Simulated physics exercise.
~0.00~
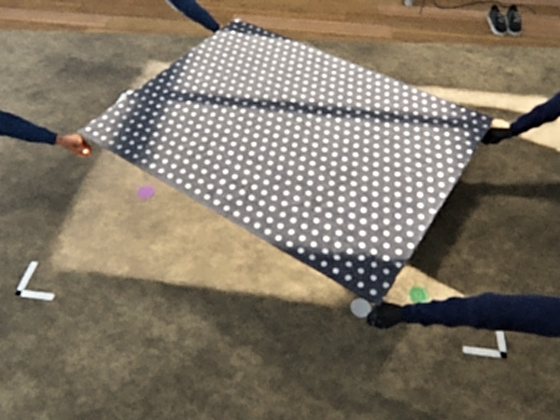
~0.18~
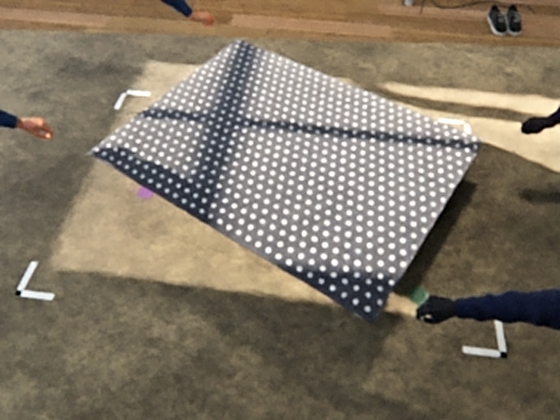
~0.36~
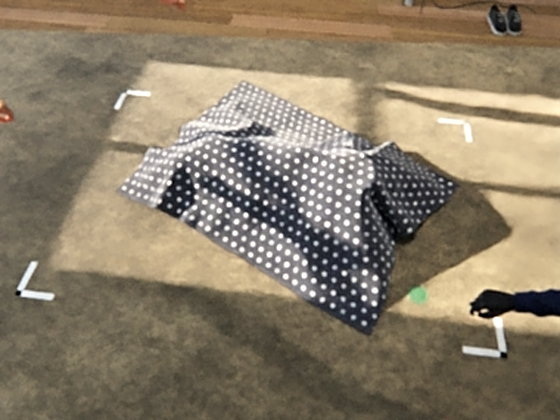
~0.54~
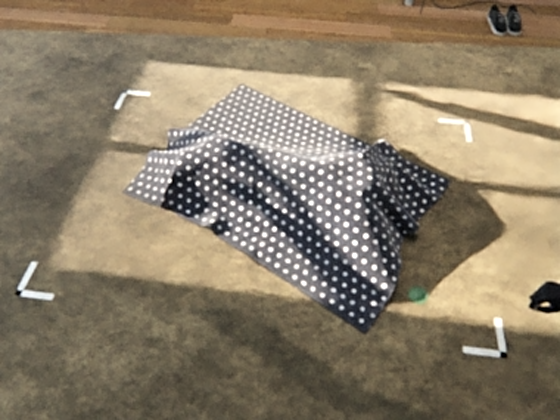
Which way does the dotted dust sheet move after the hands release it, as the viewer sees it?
The dust sheet moves down in the view, dropping away from the hands towards the carpet.
